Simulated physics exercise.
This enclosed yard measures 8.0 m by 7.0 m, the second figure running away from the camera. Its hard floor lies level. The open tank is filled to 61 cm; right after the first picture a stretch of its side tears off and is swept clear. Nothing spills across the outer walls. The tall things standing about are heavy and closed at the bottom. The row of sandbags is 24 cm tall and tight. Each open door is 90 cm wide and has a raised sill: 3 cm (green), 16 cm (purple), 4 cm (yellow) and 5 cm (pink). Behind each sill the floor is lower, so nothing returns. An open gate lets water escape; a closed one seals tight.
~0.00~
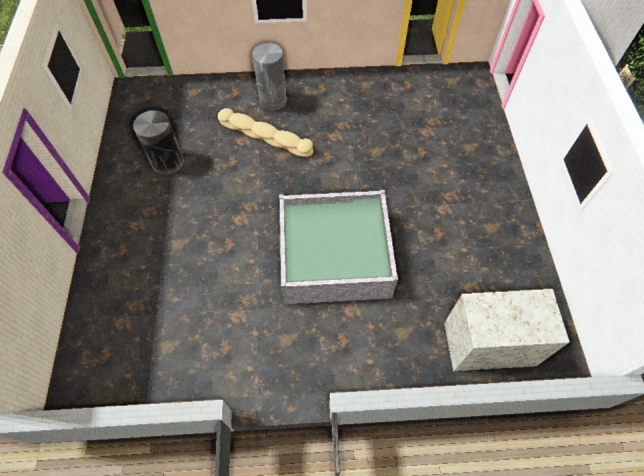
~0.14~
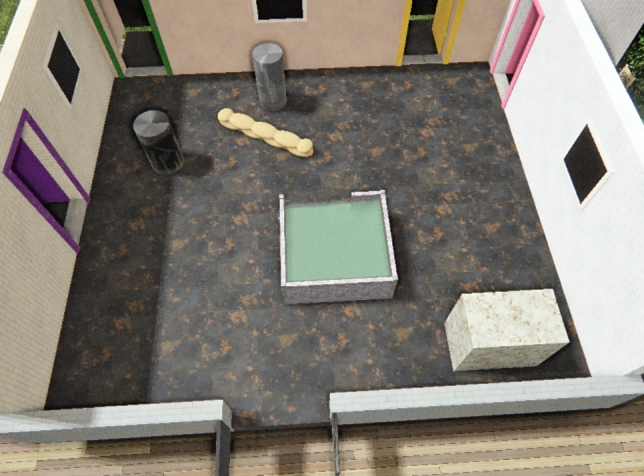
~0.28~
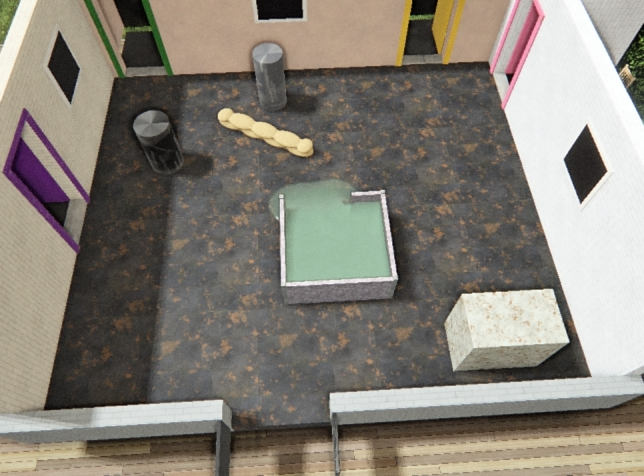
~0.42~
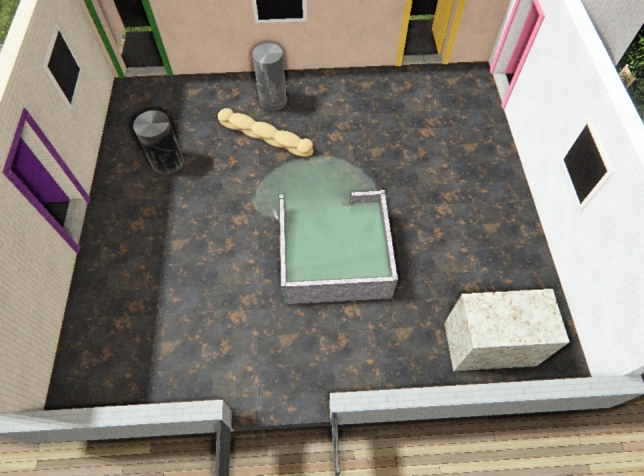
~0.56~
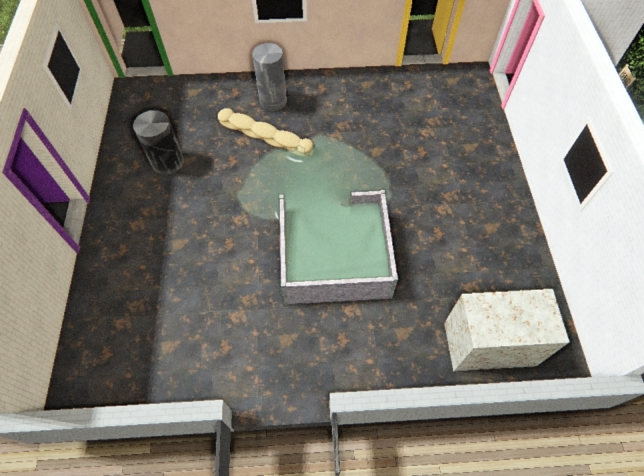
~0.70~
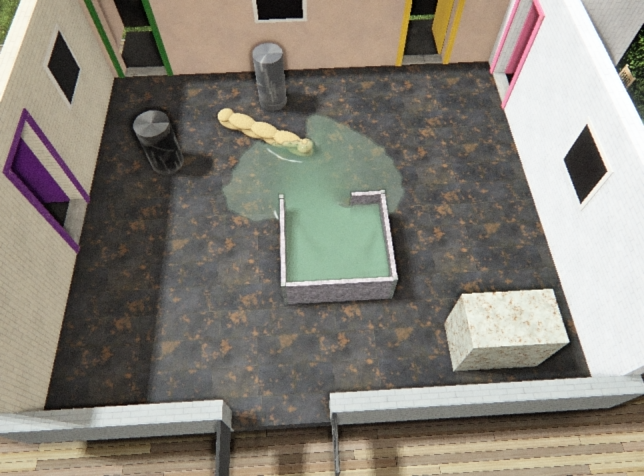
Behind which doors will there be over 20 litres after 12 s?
Door by door: At the green door it passes the limit; at the purple door it does not reach the limit; at the yellow door it passes the limit; at the pink door it passes the limit.
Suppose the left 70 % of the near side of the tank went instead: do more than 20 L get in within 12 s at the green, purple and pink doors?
Then: Green not over, purple below, pink under.
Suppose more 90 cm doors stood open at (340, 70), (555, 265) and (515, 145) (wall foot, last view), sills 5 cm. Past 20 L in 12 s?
In that order: Above, under, not over.
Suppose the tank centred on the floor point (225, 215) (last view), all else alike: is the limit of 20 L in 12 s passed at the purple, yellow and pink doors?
Then: Purple not over, yellow below, pink below.
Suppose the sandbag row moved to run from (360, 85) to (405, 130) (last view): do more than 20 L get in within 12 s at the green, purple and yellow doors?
Then: Green past it, purple below, yellow under.
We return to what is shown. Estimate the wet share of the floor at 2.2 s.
Some 30 per cent of it.
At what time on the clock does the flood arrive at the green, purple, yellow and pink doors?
Arrival: Green 2.4 s, purple 3.8 s, yellow 2.0 s, pink 3.2 s.
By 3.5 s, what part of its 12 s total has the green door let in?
Some 15 per cent by then.
After 1.4 s water covers 20 % of the floor and is deepest (31 cm) near (298, 159); green door not reached, purple door not reached, yellow door not reached, pink door not reached.
After 2.2 s water covers 30 % of the floor and is deepest (24 cm) near (184, 157); green door not reached, purple door not reached, yellow door 9 cm at the sill, 0 L in, pink door not reached.
After 3.5 s water covers 40 % of the floor and is deepest (20 cm) near (487, 64); green door 12 cm at the sill, 19 L in, purple door not reached, yellow door 8 cm at the sill, 25 L in, pink door 8 cm at the sill, 1 L in.
After 7.0 s water covers 60 % of the floor and is deepest (8 cm) near (124, 118); green door 7 cm at the sill, 113 L in, purple door 5 cm at the sill, 0 L in, yellow door 5 cm at the sill, 41 L in, pink door 7 cm at the sill, 49 L in.
After 12.0 s water covers 85 % of the floor and is deepest (4 cm) near (45, 408); green door 3 cm at the sill, 136 L in, purple door 2 cm at the sill, 0 L in, yellow door 3 cm at the sill, 44 L in, pink door 3 cm at the sill, 53 L in.
